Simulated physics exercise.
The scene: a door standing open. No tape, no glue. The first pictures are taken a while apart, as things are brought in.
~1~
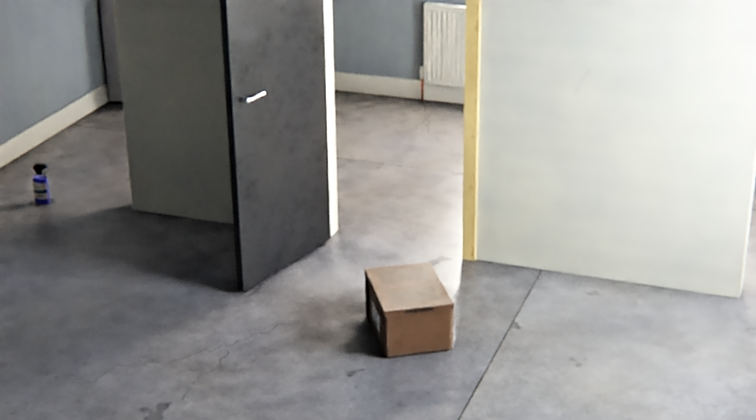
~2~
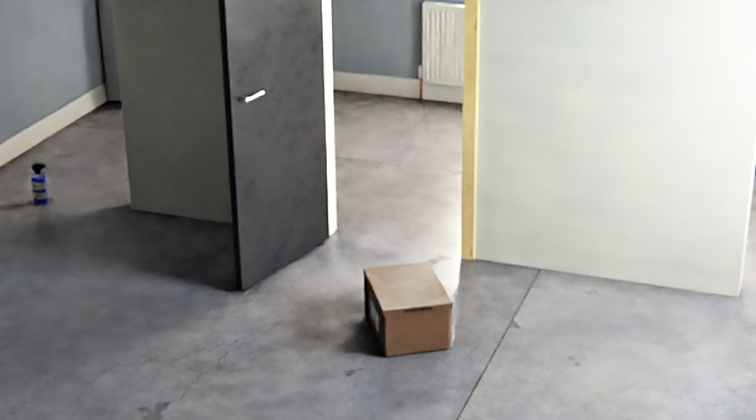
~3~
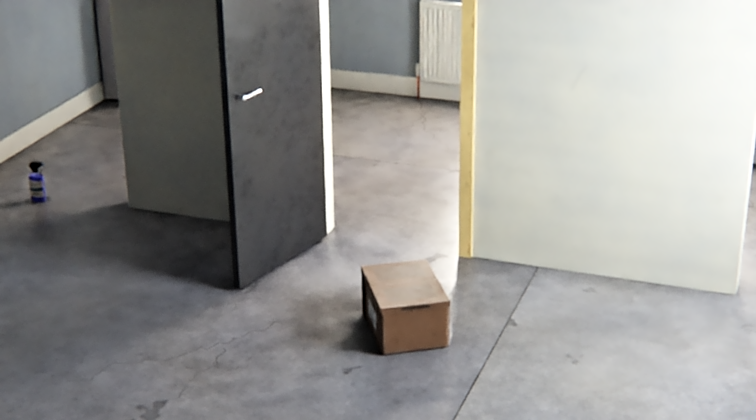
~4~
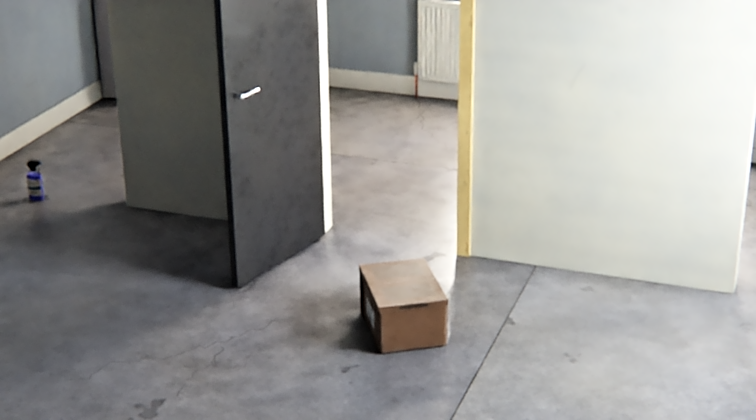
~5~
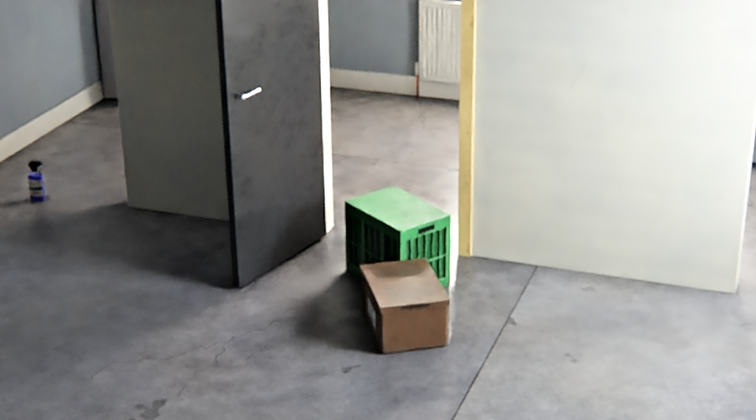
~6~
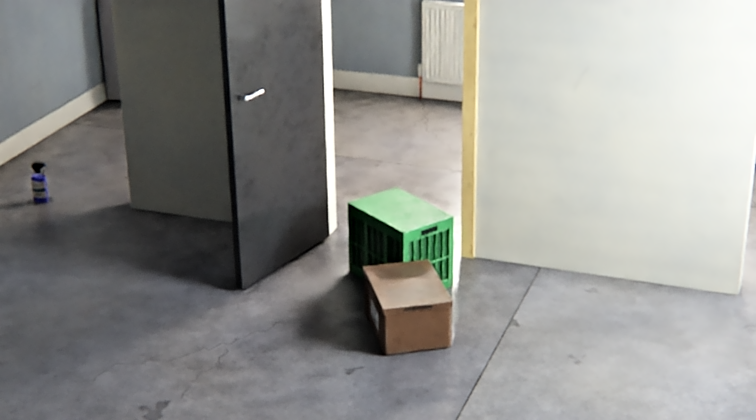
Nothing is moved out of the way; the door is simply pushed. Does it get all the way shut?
In the end the door is blocked.
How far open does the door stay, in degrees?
About 50°.
Then, 0.60 s later than the last frame, door 93° open.
Then, 1.10 s later than the last frame, door 73° open.
Then, 1.50 s later than the last frame, door 56° open.
When it is over, door 50° open; both as before. End places, in pixels of the last picture, green chest near (406, 244).
